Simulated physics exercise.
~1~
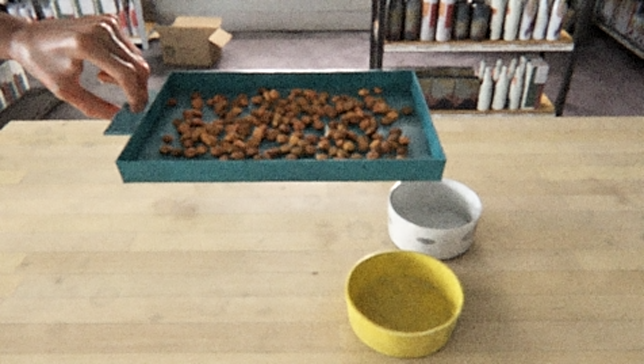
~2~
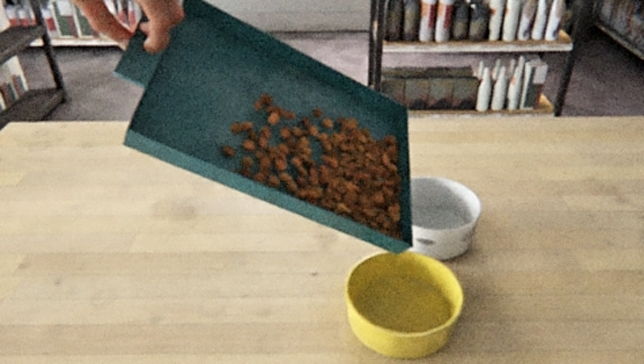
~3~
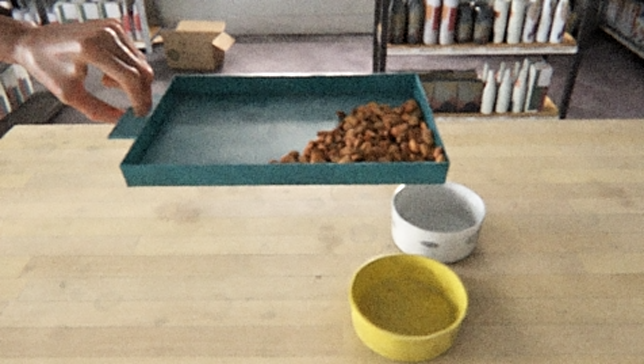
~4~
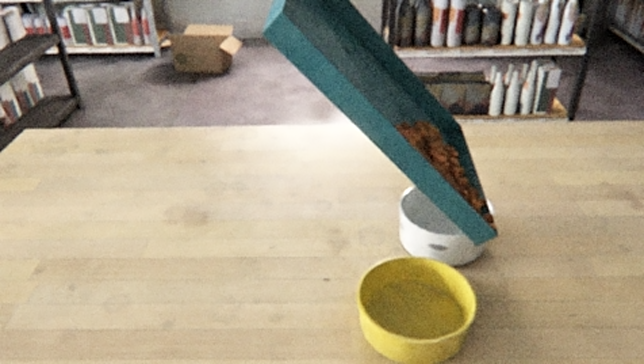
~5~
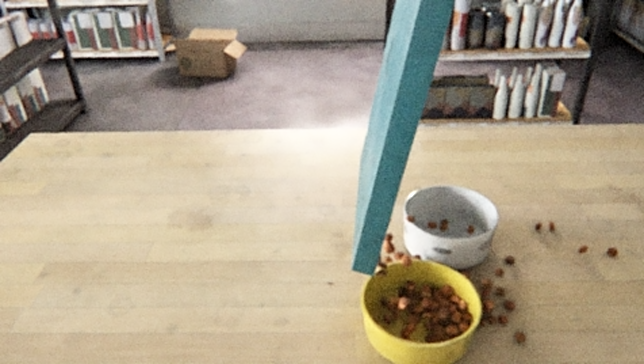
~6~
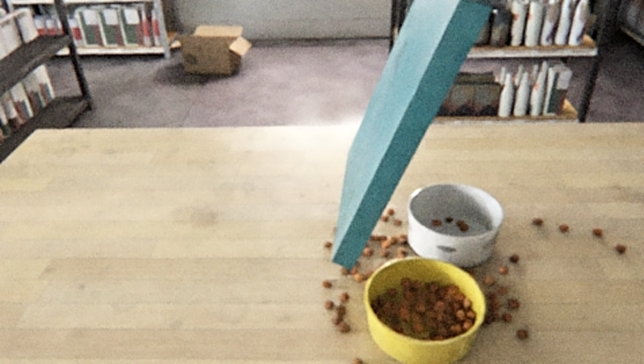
The clip shows a hand holding a teal tray of cat kibble above a wooden table, tilting it, levelling it, then tipping it steeply over a yellow dish and a white dish. Much of the kibble lands in the yellow dish, a little in the white one, and many pieces scatter across the table.
